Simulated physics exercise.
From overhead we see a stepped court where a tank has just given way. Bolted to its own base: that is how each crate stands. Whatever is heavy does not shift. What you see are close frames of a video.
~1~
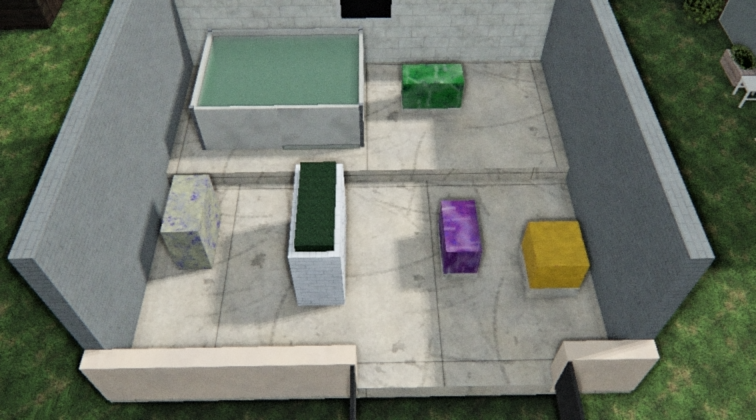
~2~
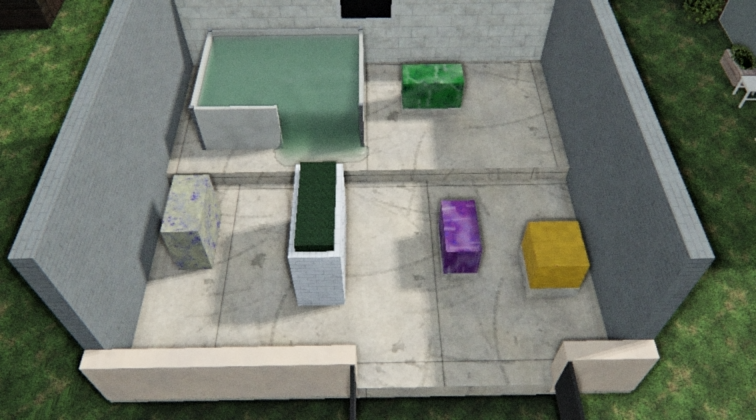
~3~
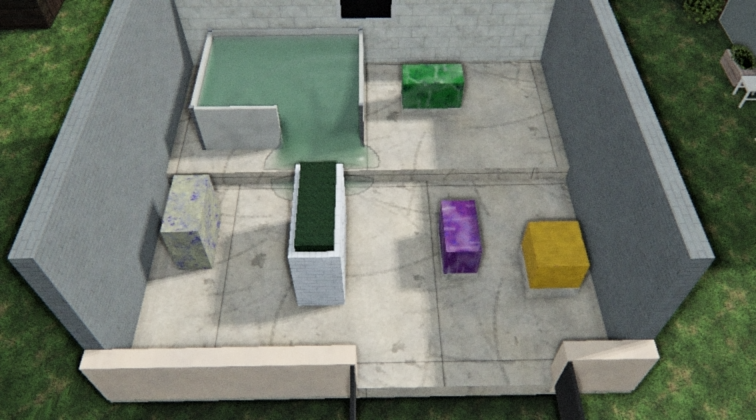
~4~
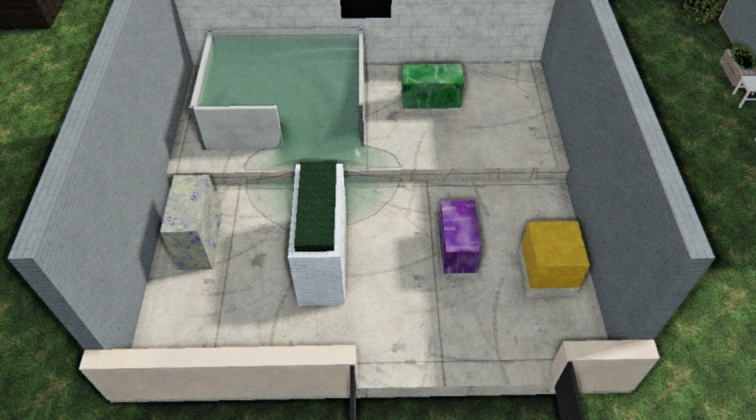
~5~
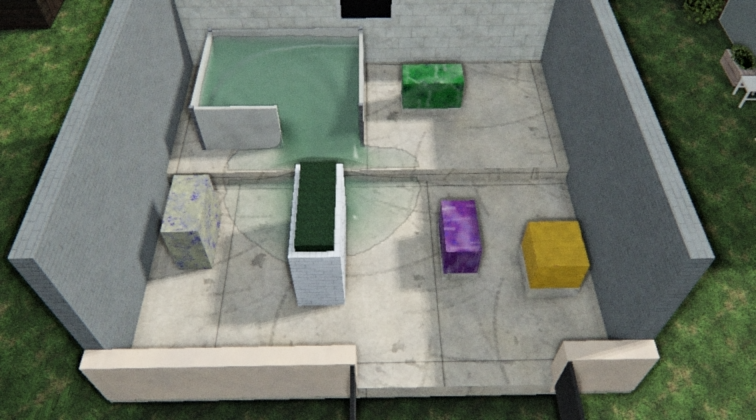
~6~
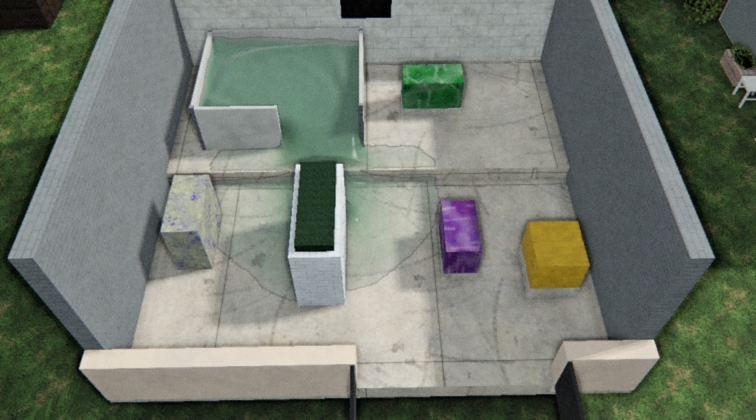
Green water pouring from an opened tank in a walled court, spreading over a low step and around a hedge-topped white block.
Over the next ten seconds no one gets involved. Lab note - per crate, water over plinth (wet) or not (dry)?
At the end, the green crate will be missed by the water, the purple crate will be caught by the water, the yellow crate will be missed by the water.
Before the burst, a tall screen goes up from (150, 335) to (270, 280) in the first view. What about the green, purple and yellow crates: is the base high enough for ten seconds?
My reading: Green crate stays dry; purple crate takes water; yellow crate remains dry.
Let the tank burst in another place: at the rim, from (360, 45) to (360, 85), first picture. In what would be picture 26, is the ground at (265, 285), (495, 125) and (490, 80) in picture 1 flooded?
Taken in turn, that's not reached, reached, and finally reached.
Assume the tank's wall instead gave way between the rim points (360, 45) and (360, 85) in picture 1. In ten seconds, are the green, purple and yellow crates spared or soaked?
Here's how it goes: The green crate is swamped, the purple crate is swamped, and the yellow crate is swamped.
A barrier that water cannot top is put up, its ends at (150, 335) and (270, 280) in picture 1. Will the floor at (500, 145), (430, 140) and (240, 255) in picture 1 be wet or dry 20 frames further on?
Taking the three spots in order: Spared, spared, soaked.
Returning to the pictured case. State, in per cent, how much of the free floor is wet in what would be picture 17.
I make it 55 per cent.
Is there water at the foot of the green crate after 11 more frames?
Green: Dry.
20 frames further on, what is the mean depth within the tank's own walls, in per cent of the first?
My reading is roughly 38 in a hundred.
A moment on, water covers 35 % of the floor; the green crate not reached, the purple crate water round its plinth, the yellow crate not reached.
Next, water covers 55 % of the floor; the green crate not reached, the purple crate water round its plinth, the yellow crate water round its plinth.
Then, water covers 60 % of the floor; the green crate not reached, the purple crate water round its plinth, the yellow crate water round its plinth.
Later, water covers 65 % of the floor; the green crate not reached, the purple crate water round its plinth, the yellow crate water round its plinth.
In the end, water covers 65 % of the floor; the green crate stayed above the water, the purple crate was topped, the yellow crate stayed above the water.
